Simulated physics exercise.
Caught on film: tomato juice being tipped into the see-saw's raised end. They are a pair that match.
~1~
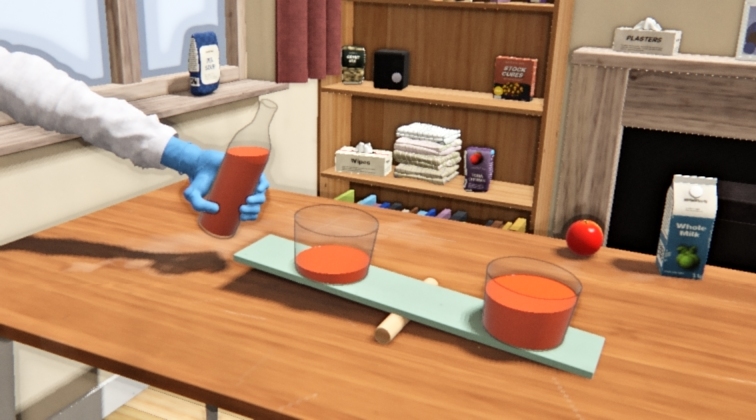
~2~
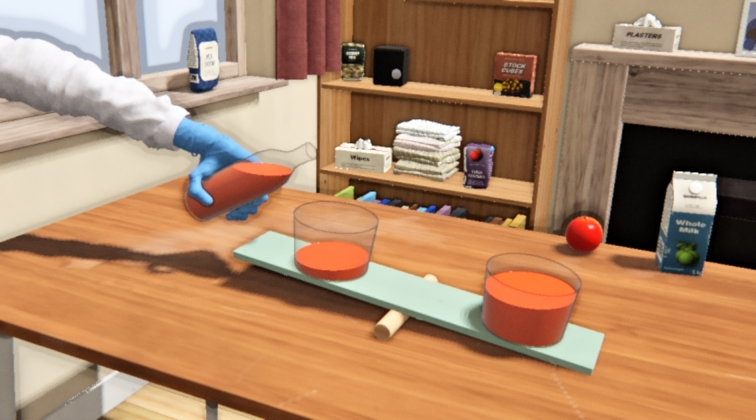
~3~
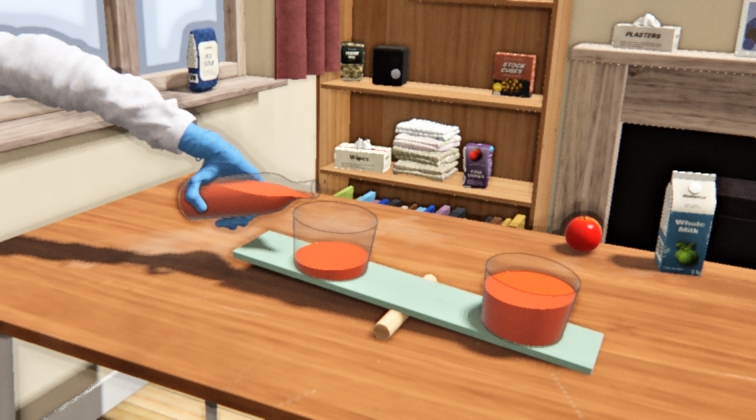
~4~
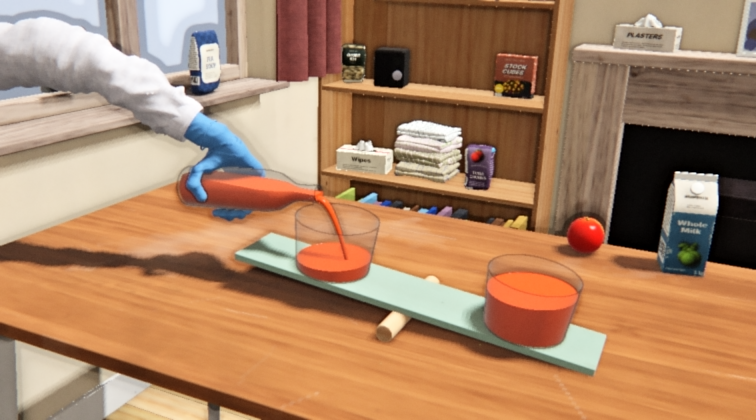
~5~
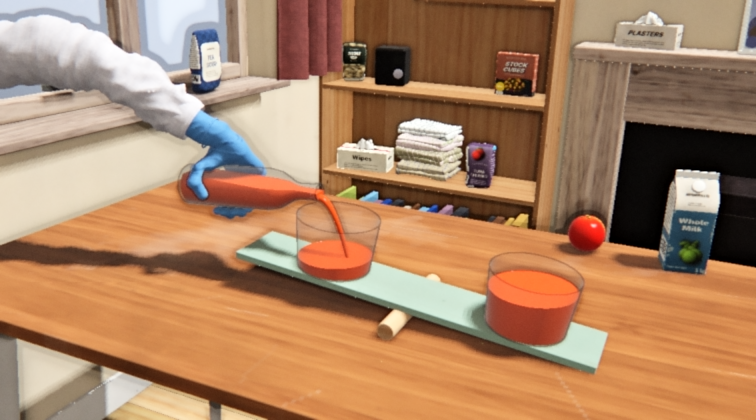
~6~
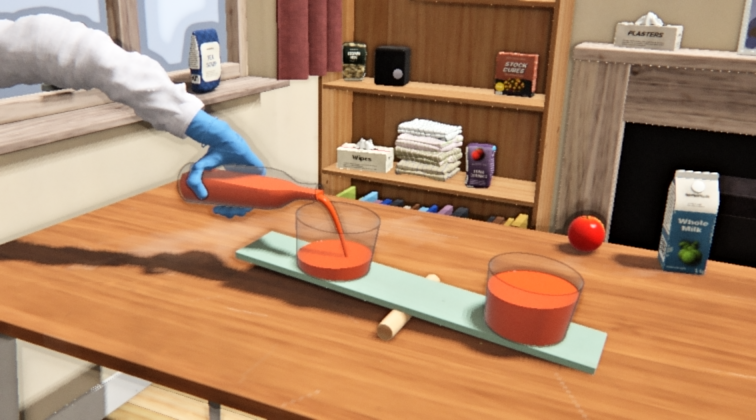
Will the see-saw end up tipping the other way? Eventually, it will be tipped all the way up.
No. It's going to stay unchanged, I'd say.
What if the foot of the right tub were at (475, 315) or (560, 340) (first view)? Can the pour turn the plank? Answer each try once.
Result, case 1: Tilt to other side; case 2: No change.
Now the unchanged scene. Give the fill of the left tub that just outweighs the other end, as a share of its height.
I make it 90 per cent.
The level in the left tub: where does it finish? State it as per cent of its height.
Near 70 in a hundred.
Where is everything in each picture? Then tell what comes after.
In the first frame, the bottle is picked up; bottle (242, 166) tipped 25° with all of its load; left tub (334, 244) nearly empty, raised; right tub (528, 303) about two thirds full, on the low side.
In the second frame, the bottle leans over the left tub; rolling pin (385, 329); left tub nearly empty, surface at (332, 256).
In the third frame, the bottle leans over the left tub; bottle (252, 195) tipped 75° with all of its load; left tub (333, 240) nearly empty.
In the fourth frame, the tomato juice is flowing; rolling pin (387, 331); left tub about a quarter full, surface at (334, 257); right tub about two thirds full, surface at (531, 291).
In the fifth frame, the tomato juice is flowing; bottle (254, 188) tipped 85° with nearly all of its load; left tub (337, 240) about a quarter full.
In the sixth frame, the tomato juice is flowing; rolling pin (387, 329); left tub about a quarter full, surface at (334, 254); right tub about two thirds full, surface at (532, 289).
Next, the left tub is about half full; the plank leans as before.
After that, the left tub is about two thirds full; the plank leans as before.
Finally, the left tub is about two thirds full; the plank leans as before.
